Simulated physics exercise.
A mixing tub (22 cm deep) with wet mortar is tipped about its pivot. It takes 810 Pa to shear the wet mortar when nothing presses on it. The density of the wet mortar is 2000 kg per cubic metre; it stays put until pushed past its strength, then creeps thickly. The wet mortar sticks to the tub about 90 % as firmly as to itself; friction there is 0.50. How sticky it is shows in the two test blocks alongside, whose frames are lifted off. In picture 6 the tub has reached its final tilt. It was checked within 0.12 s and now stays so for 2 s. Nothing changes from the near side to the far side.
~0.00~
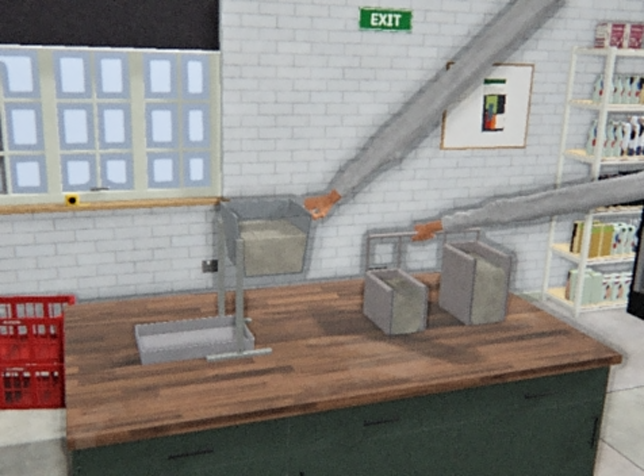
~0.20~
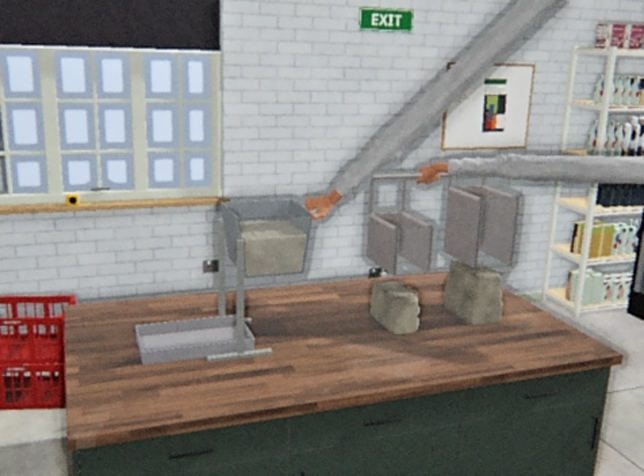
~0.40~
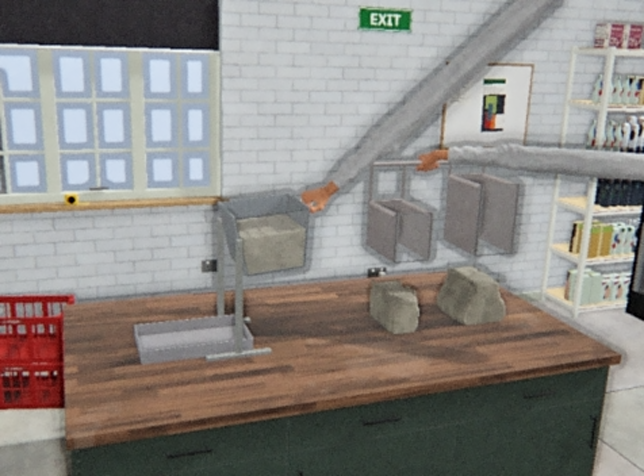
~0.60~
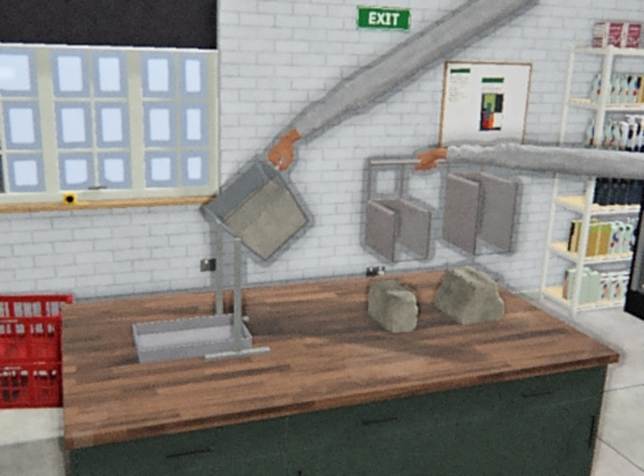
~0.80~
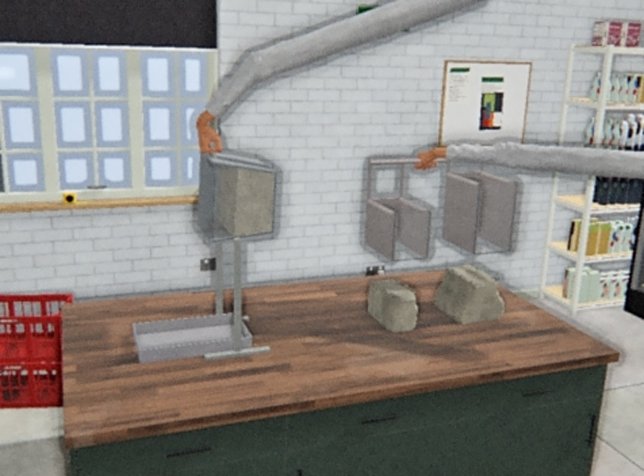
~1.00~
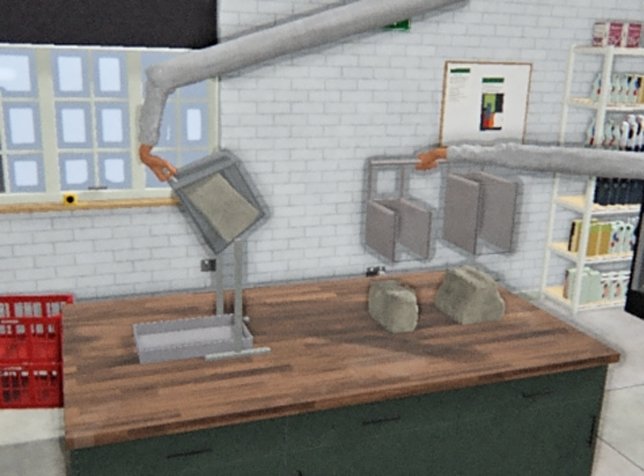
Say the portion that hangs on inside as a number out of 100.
Expect roughly 0 %.
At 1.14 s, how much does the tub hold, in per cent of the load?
Near 40 %.
After 1.14 s, the tub is at 120 degrees and holds 42 %.
After 1.31 s, the tub is at 120 degrees and holds 0 %.
After 1.48 s, the tub is at 120 degrees and holds 0 %.
After 1.65 s, the tub is at 120 degrees and holds 0 %.
After 3.00 s, the tub is at 120 degrees and holds 0 %.
